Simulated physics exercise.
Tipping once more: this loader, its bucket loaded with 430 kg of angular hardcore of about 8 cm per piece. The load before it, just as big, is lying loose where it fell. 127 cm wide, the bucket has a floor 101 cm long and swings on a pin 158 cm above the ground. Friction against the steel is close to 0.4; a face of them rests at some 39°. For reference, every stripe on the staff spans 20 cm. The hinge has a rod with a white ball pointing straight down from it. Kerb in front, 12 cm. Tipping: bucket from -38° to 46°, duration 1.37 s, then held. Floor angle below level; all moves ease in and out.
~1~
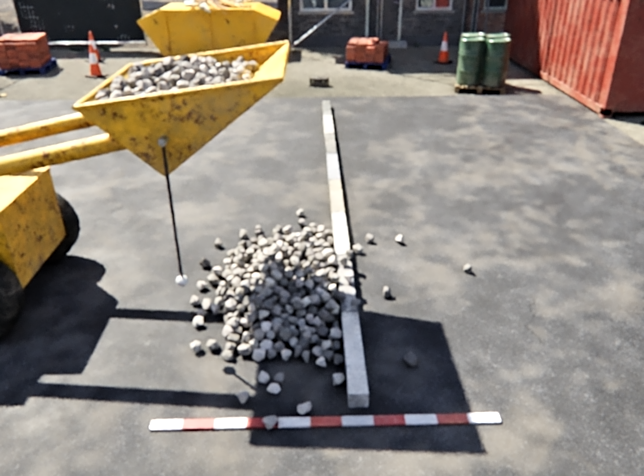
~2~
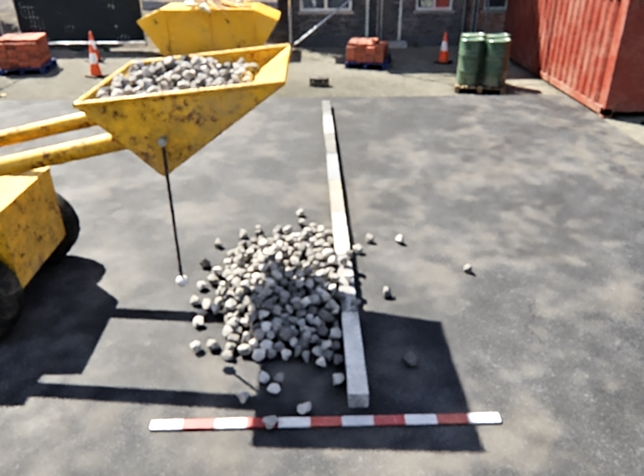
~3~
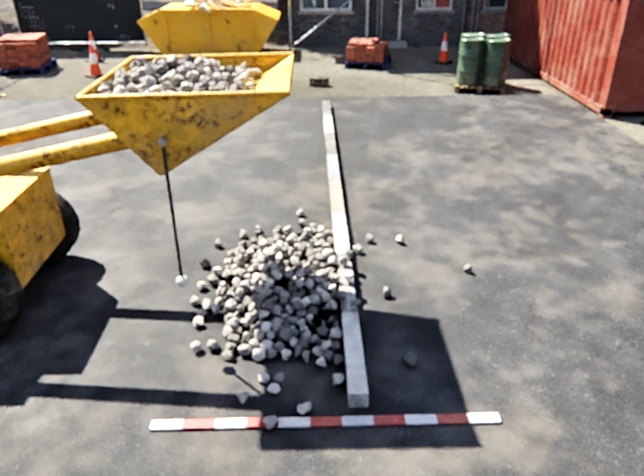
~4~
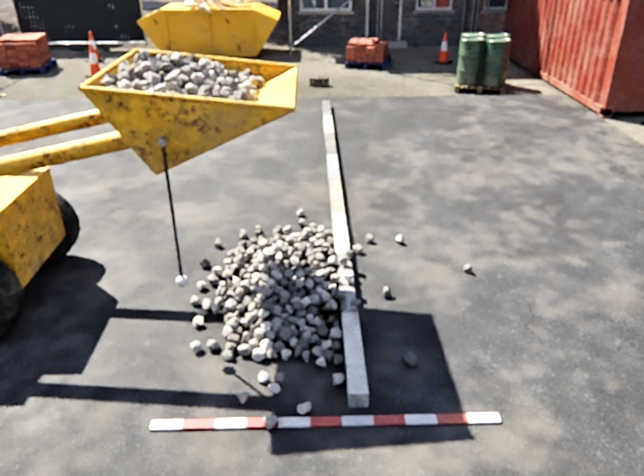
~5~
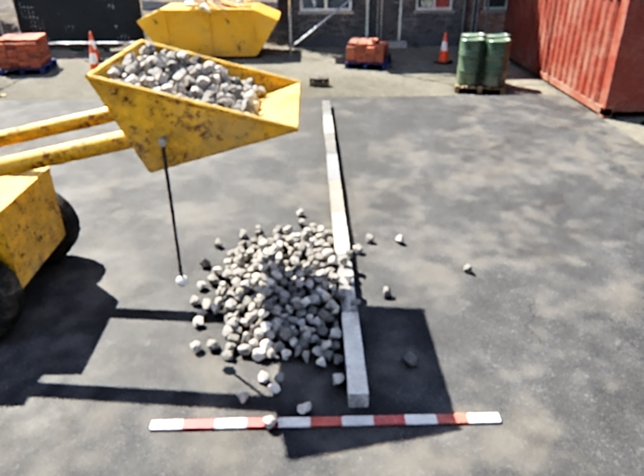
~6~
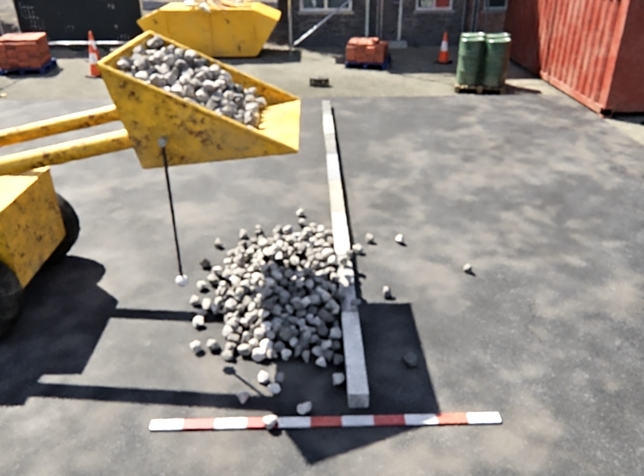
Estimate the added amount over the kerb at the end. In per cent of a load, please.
Roughly 24 per cent of a load.
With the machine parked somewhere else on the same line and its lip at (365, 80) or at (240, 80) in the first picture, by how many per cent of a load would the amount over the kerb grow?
The first would add some 90 per cent and the second some 5 per cent.
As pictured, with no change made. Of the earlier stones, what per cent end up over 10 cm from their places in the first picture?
Some 5 percent, give or take.
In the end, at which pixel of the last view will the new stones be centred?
Centre: Approx. (321, 271).
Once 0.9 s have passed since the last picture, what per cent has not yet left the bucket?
Close to 50 in a hundred.
Then, 0.4 s after the last picture the floor is at 33°; in per cent of one load, 100 in the bucket, 99 on this side of the kerb, 1 over the kerb; the foremost stones are at (387, 271).
Then, 0.9 s after the last picture the floor is at 46°; in per cent of one load, 50 in the bucket, 149 on this side of the kerb, 1 over the kerb; the foremost stones are at (387, 271).
Then, 1.2 s after the last picture the floor is at 46°; in per cent of one load, 3 in the bucket, 188 on this side of the kerb, 9 over the kerb; the foremost stones are at (404, 279).
Then, 4.0 s after the last picture the floor is at 46°; in per cent of one load, 0 in the bucket, 175 on this side of the kerb, 25 over the kerb; the foremost stones are at (460, 272). Net gain over the kerb, 24.
